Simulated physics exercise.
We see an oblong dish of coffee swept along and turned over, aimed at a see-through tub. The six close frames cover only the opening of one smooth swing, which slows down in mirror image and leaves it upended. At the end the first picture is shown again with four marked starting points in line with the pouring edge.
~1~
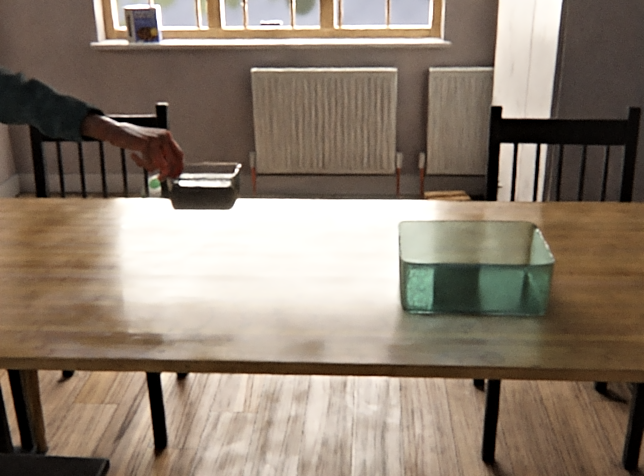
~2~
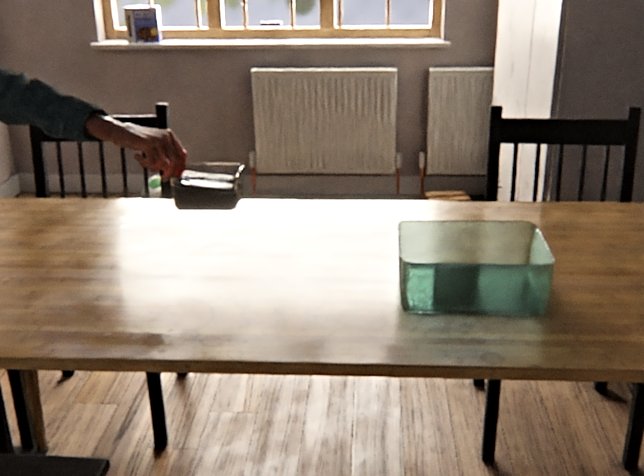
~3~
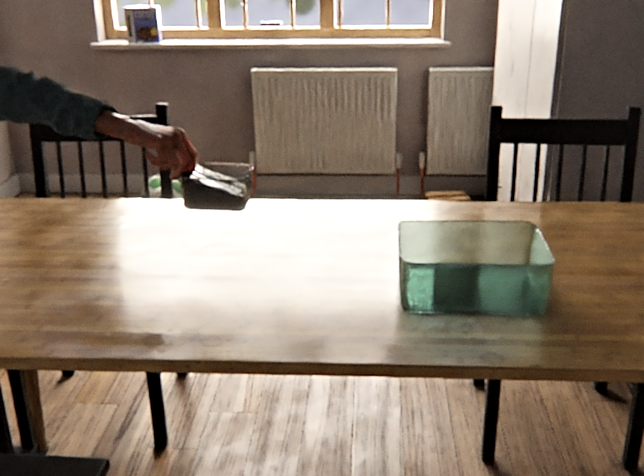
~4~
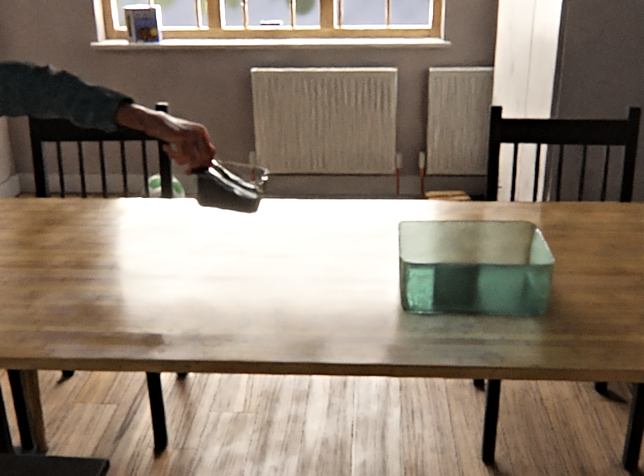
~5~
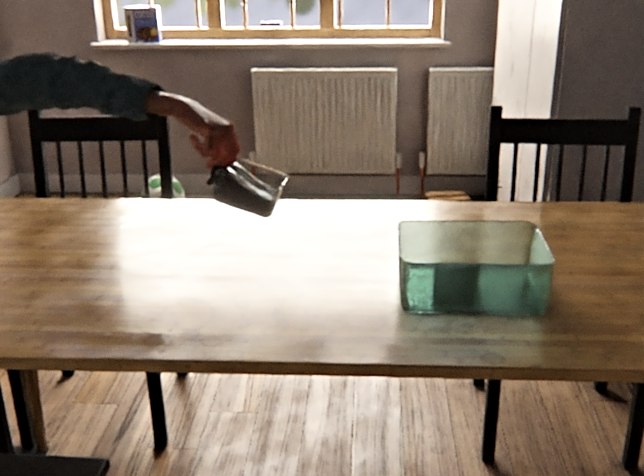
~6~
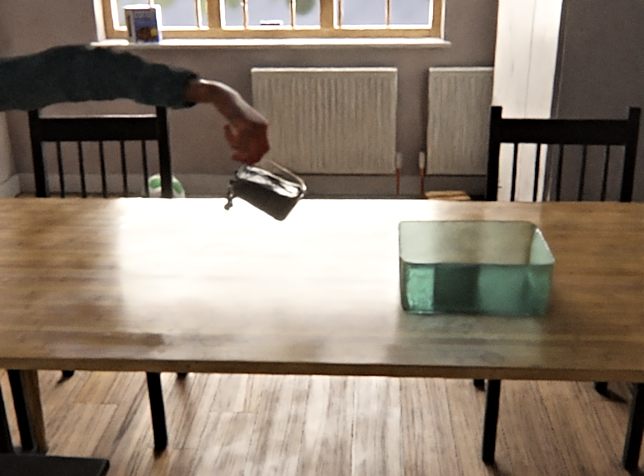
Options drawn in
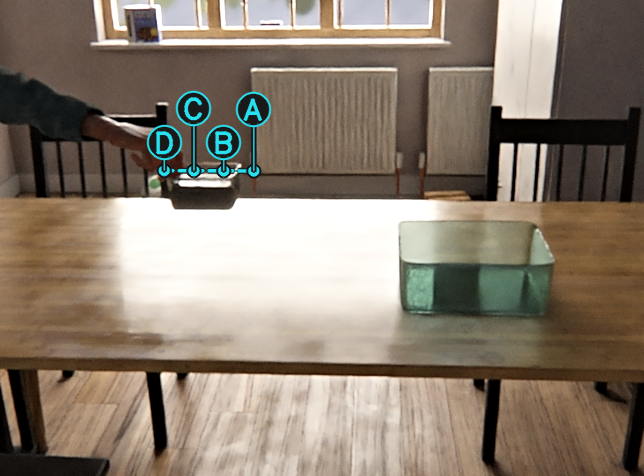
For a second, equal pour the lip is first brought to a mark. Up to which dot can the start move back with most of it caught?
Place A.
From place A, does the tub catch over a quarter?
Yes, it does.
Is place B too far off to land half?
Yes, that goes wrong.
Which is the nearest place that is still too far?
The answer is B.
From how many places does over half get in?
One.
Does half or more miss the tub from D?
Yes.
On the marked copy, A at (253, 171); B at (223, 170); C at (193, 170); D at (164, 170).
With A, about 68 % lands in the tub, 24 % falls short and 8 % goes beside or beyond.
With B, about 16 % lands in the tub, 79 % falls short and 5 % goes beside or beyond.
With C, about 0 % lands in the tub, 97 % falls short and 3 % goes beside or beyond.
With D, about 0 % lands in the tub, 100 % falls short.
